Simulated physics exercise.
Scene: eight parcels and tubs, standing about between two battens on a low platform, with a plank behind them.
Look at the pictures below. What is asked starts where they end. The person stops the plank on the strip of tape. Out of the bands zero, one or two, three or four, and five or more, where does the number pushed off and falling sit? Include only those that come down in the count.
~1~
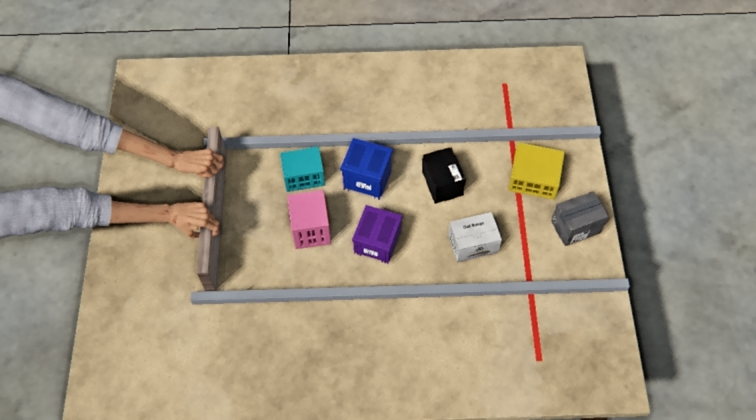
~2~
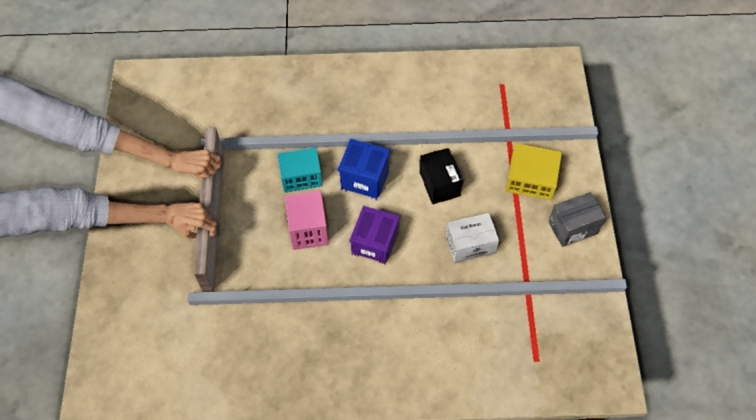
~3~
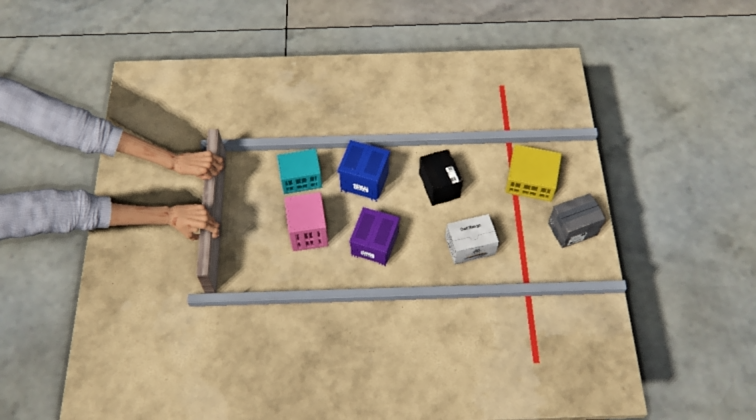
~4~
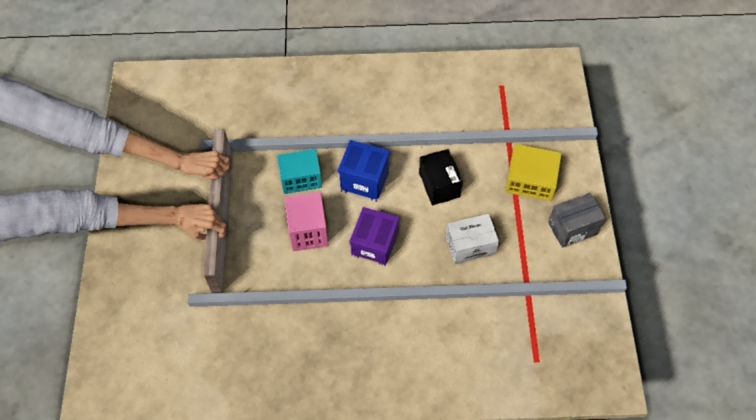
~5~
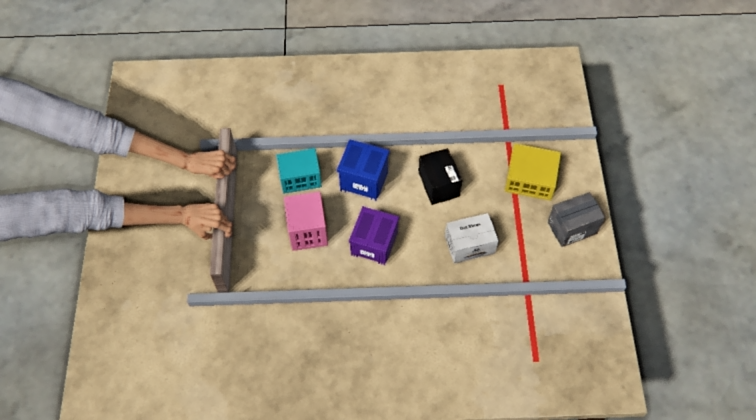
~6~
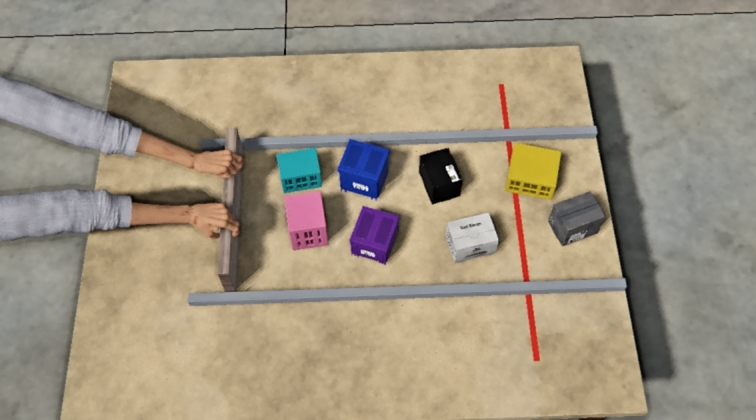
It sits at three or four.
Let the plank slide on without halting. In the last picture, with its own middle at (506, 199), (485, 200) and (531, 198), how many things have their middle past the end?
Respectively 2, 2 and 4.
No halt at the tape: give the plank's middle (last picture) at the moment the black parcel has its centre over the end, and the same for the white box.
Roughly (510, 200); roughly (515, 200).
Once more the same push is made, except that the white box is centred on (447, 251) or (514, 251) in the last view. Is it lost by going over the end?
Place by place, it holds on; is kept.
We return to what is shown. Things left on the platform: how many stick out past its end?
You'd get 1.
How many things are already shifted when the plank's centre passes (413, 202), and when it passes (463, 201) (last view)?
Counts: 7, 8.
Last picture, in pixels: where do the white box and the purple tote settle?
Final spots - white box (621, 243), purple tote (579, 232).
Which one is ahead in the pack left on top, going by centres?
That would be the white box.
Soon after, none off yet; grey box at rest near (576, 219); yellow crate at rest near (533, 171); white box at rest near (471, 238).
Then, none off yet; grey box at rest near (576, 219); yellow crate moved a little near (556, 169); white box moved about its own width near (522, 238).
At rest, the number that fall off is three or four; fallen, black parcel, yellow crate and grey box.
